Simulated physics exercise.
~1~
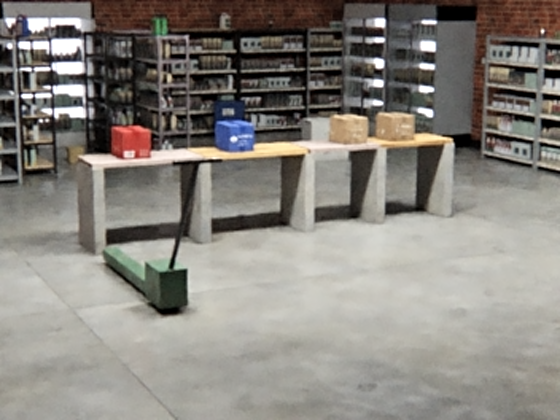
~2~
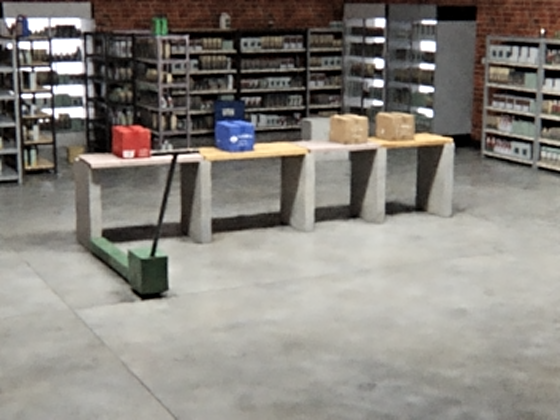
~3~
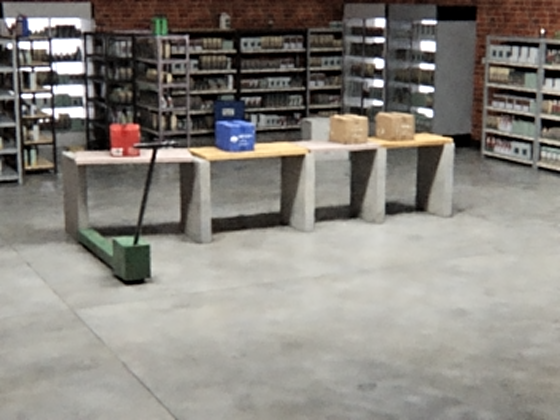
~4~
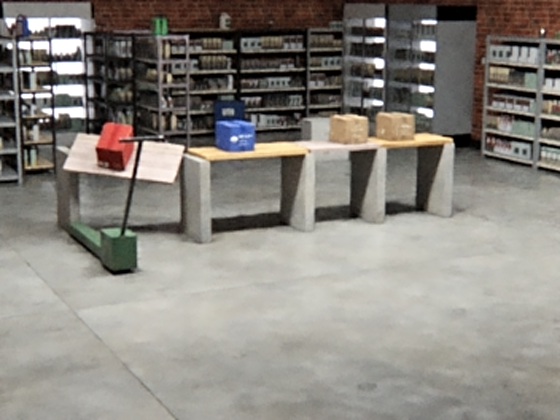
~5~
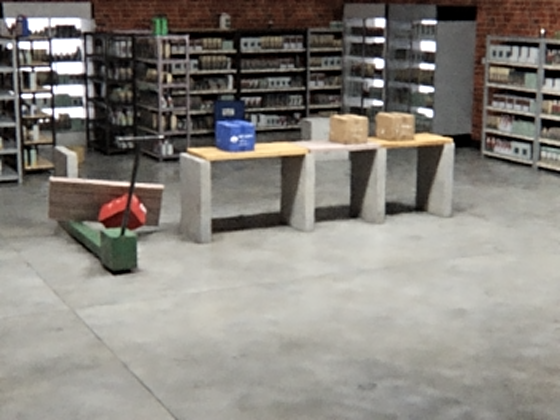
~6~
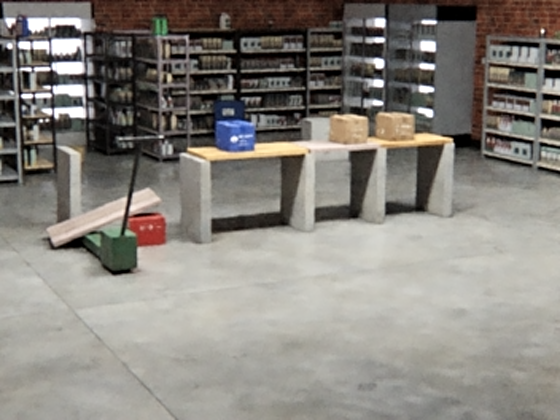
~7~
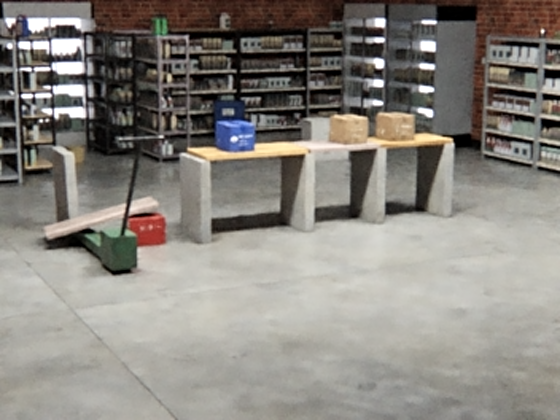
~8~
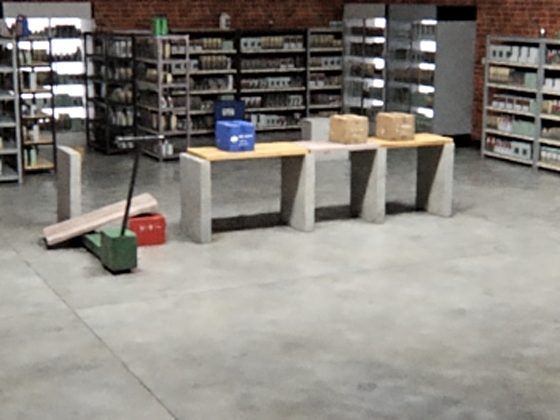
A row of board-topped blocks stood in a shop as a green floor jack pushed left into its left end; the end board tipped and fell with the red carton, which landed upside down, while the blue carton and the rest stayed up.
